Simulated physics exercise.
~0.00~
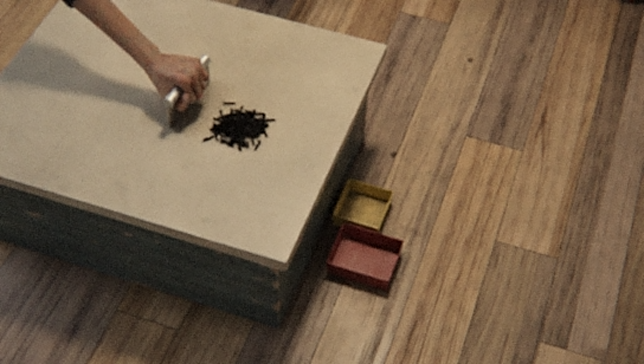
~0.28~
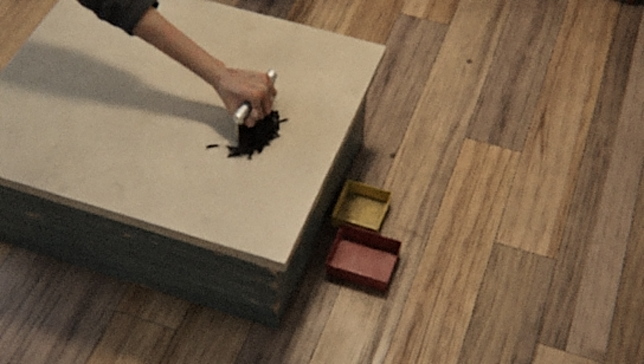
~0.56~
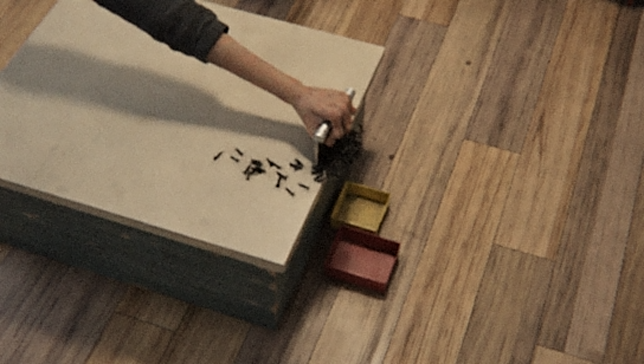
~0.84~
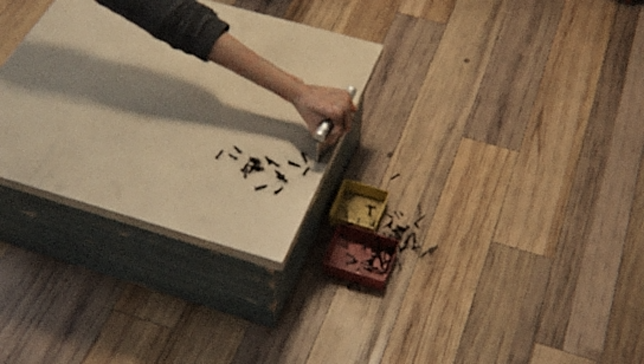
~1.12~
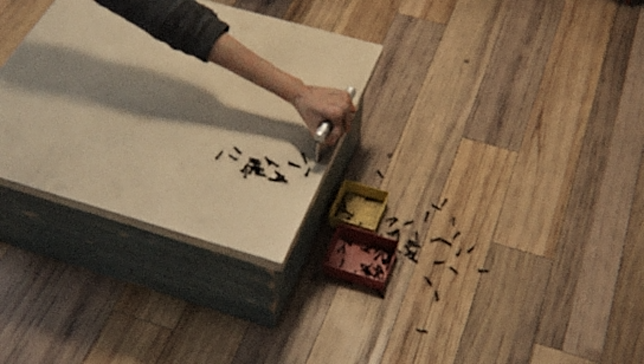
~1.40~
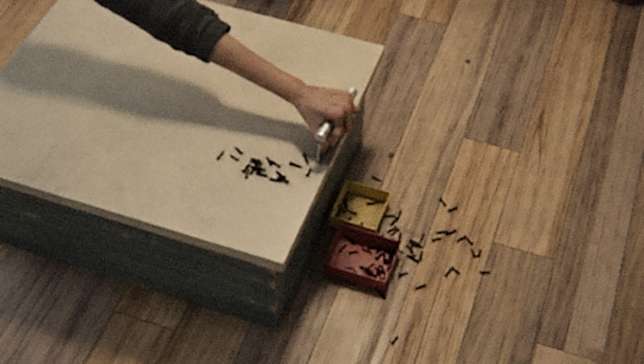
The clip opens on a pale tabletop where a hand holds a scraper beside a heap of small black screws, with a yellow tin and a red tin sitting below the table's right side. The hand pushes the scraper rightward into the heap and carries it toward the edge. There it stops, and many of the screws spill over while some stay scattered on the top. The falling screws drop into both tins and onto the wooden floor, where they spread out to the right. At the end, the red tin holds more than the yellow one, many screws lie on the floor, and a smaller group remains on the table beside the still hand.
